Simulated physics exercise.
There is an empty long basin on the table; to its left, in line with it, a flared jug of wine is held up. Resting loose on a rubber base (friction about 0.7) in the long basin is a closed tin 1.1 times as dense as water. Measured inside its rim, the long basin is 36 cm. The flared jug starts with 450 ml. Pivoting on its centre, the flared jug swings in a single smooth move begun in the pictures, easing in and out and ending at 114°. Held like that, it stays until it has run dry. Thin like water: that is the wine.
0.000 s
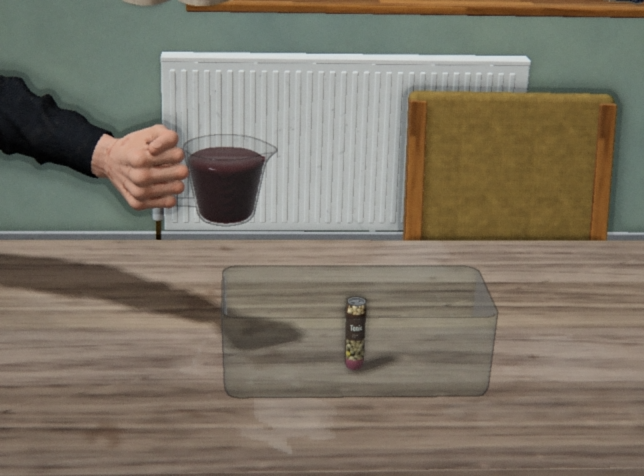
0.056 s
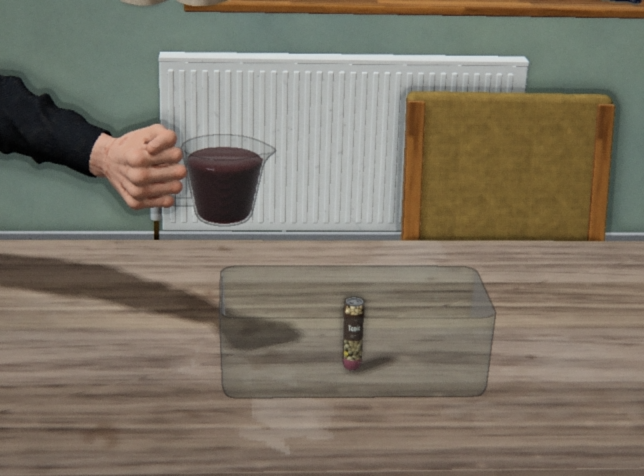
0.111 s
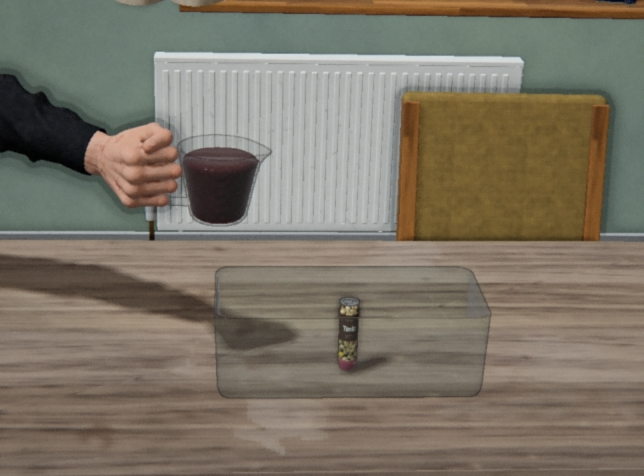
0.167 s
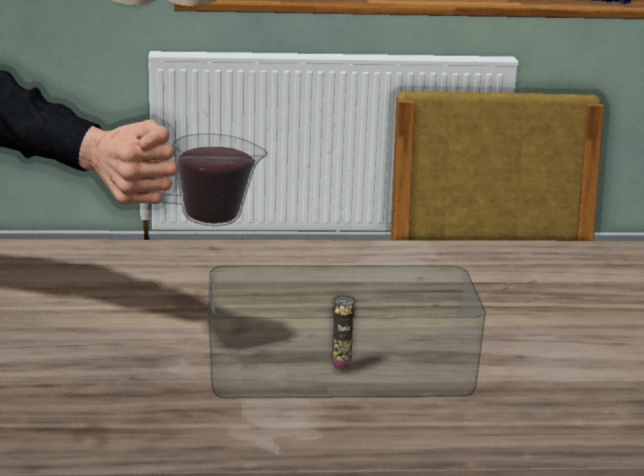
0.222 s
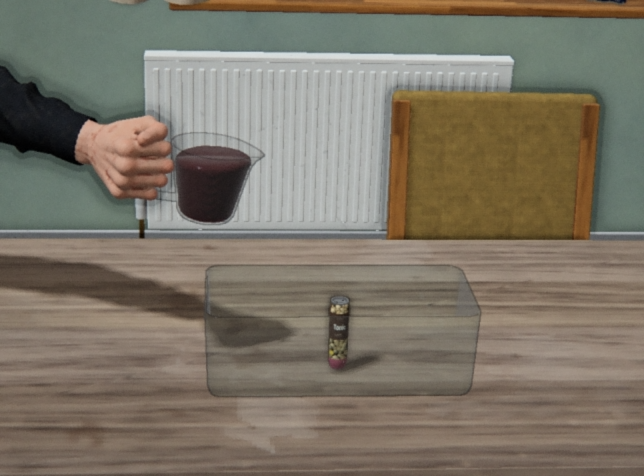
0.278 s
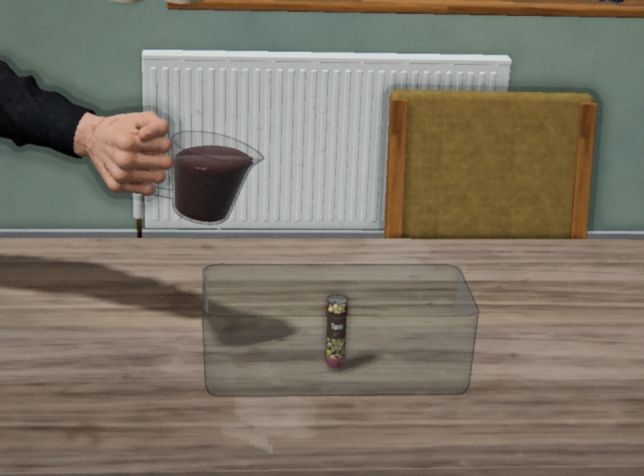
We see a hand holding a flared jug of dark red wine above a table, left of a clear long basin with a small patterned tin inside; the jug gradually tilts slightly to the right as the view shifts slightly.
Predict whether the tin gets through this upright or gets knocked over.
It is left standing.
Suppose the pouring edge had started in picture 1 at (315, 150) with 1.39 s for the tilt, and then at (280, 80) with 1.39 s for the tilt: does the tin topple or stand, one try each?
The tin overturns the first time and overturns the second time.
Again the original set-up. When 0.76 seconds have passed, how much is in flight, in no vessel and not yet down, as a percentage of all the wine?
My guess is roughly 24 %.
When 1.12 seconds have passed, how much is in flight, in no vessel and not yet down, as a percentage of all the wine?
About 12 % of the total.
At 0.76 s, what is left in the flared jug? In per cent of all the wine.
64 %.
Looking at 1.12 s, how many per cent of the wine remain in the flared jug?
Near 7 in a hundred.
Then, 0.76 s in, the tilt is 66° and 64 per cent is still to pour; the tin stands where it began.
Then, 1.12 s in, the tilt is 103° and 7 per cent is still to pour; the tin stands 1 cm from where it began.
Then, 1.49 s in, the tilt is 114° and 0 per cent is still to pour; the tin stands 1 cm from where it began.
Then, 1.89 s in, the tilt is 114° and 0 per cent is still to pour; the tin stands 1 cm from where it began.
Finally, the tin stands 1 cm from where it began.
